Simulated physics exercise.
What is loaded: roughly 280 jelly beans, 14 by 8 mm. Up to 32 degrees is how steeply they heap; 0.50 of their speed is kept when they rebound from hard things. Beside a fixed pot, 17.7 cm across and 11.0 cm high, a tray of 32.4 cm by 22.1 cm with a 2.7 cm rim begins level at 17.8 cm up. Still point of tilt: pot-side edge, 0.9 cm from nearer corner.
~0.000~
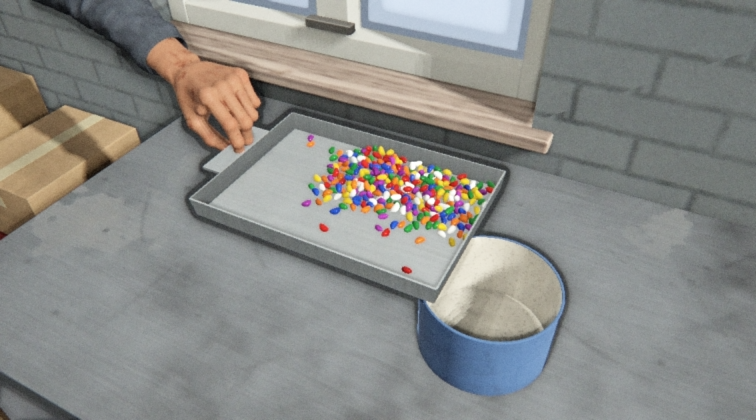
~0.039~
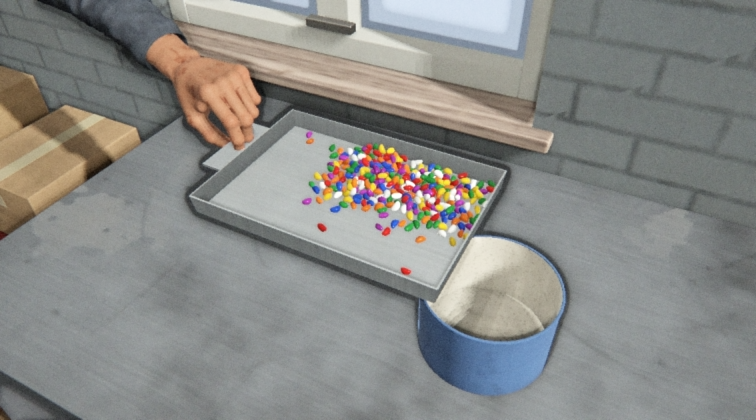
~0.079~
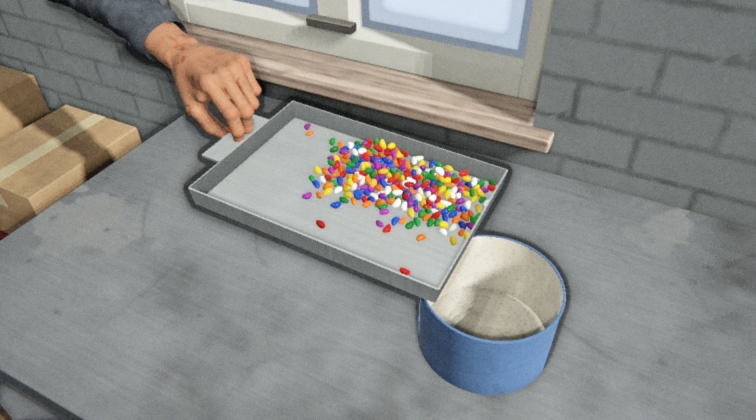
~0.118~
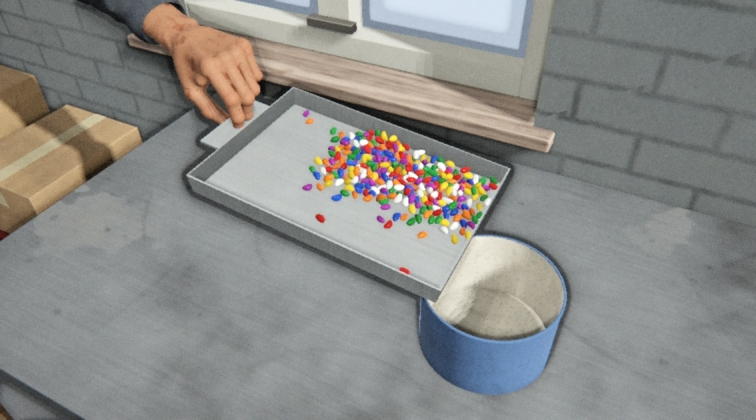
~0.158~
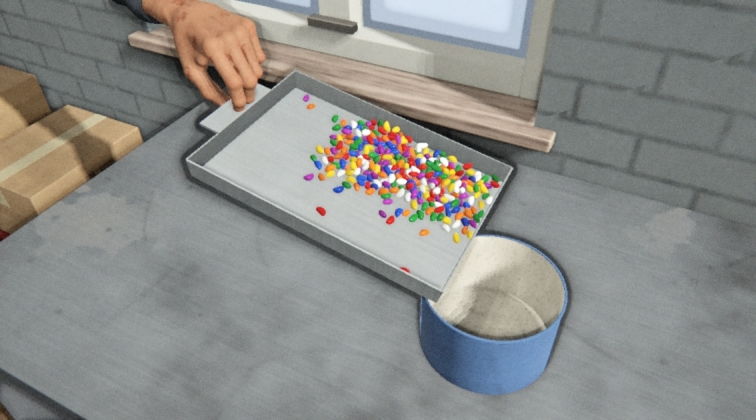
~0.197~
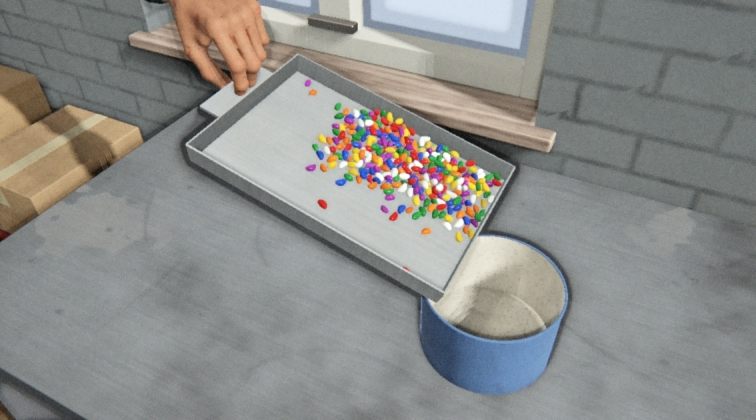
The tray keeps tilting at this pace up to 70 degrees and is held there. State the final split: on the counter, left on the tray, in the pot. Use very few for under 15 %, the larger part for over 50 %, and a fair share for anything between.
Counter: A fair share, left on the tray: A fair share, pot: A fair share.
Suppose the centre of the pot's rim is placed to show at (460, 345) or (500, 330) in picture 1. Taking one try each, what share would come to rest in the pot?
Roughly 25 per cent, then 45 per cent.
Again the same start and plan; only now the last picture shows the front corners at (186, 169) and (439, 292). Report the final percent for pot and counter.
Pot 0, counter 75.
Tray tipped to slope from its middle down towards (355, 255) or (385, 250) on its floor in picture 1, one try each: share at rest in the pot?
Estimate: Some 0 % and some 0 % respectively.
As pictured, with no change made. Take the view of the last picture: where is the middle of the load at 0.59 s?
Look near (481, 190) in the last picture.
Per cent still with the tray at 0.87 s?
Roughly 50 percent of the load, I'd say.
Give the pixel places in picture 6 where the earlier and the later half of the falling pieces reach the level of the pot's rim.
I'd mark about (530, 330) for the first half and about (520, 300) for the second.
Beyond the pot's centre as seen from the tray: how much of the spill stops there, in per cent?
Some 90 per cent.
After 0.43 s, tilt 43 degrees; the tray holds 100 %, the pot 0 %.
After 0.59 s, tilt 62 degrees; the tray holds 100 %, the pot 0 %.
After 0.87 s, tilt 70 degrees; the tray holds 50 %, the pot 20 %.
By 2.3 s all is still; counter 25 %, tray 40 %, pot 30 %.
